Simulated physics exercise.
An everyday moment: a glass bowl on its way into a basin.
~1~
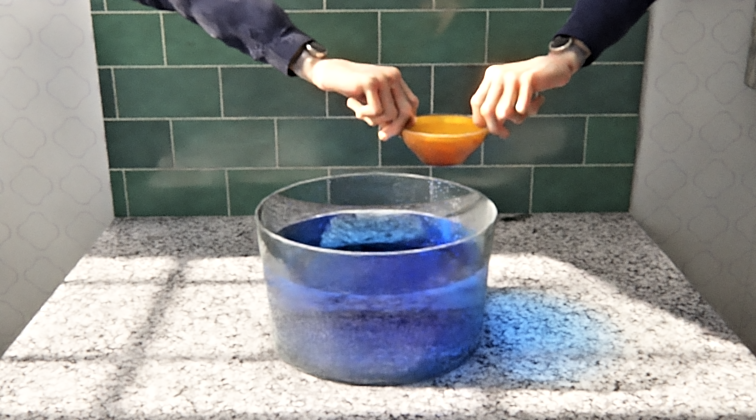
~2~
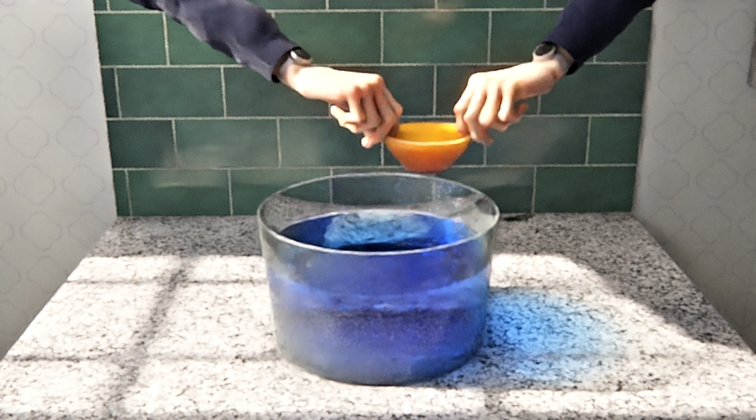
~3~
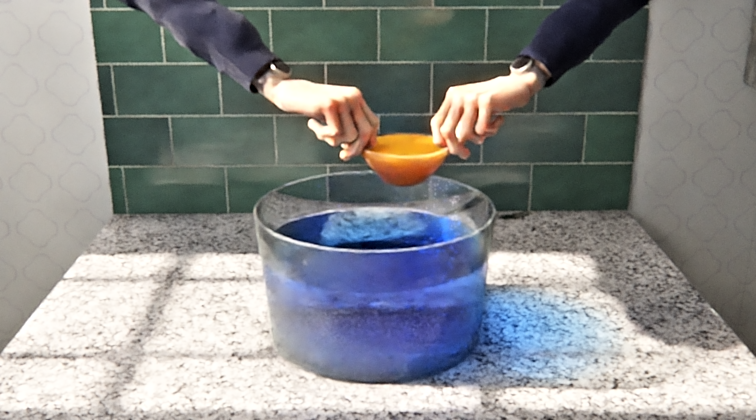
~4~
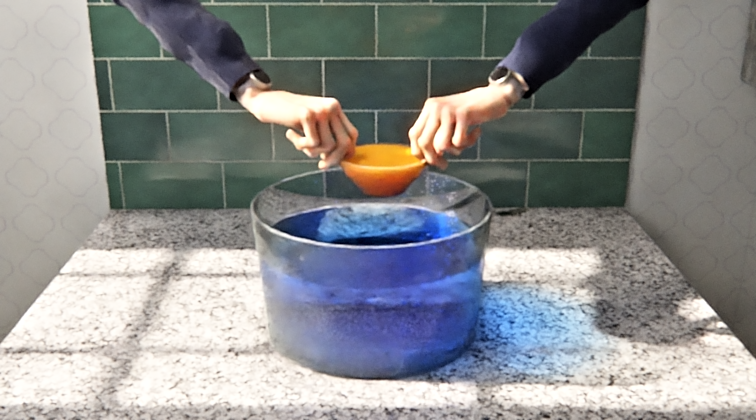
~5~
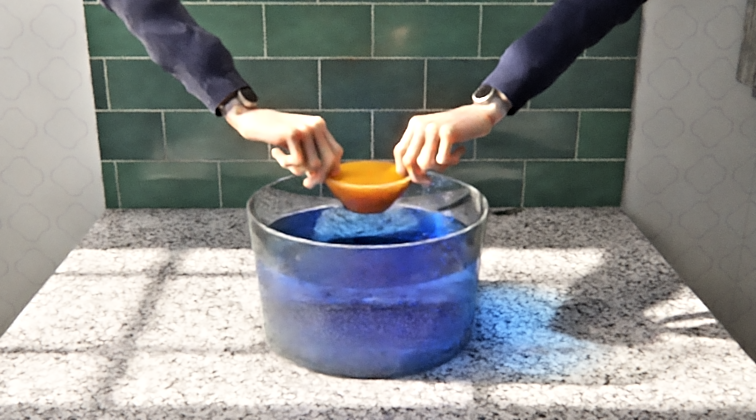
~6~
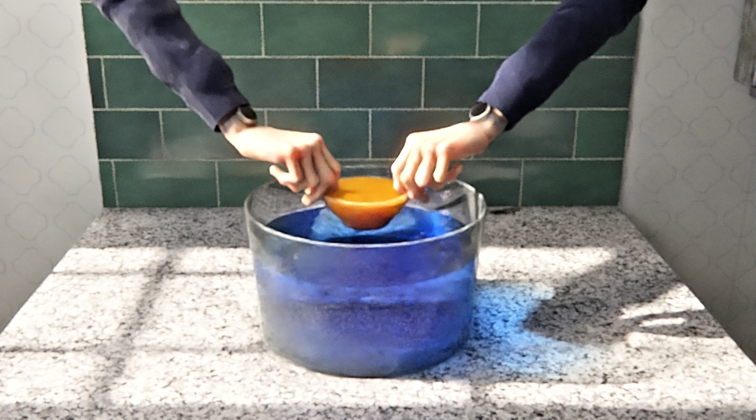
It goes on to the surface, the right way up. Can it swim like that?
It sinks.
Soon after, the bowl dips into the dyed water.
Later, dyed water pours in over its rim.
In the end, the bowl lies on the bottom.
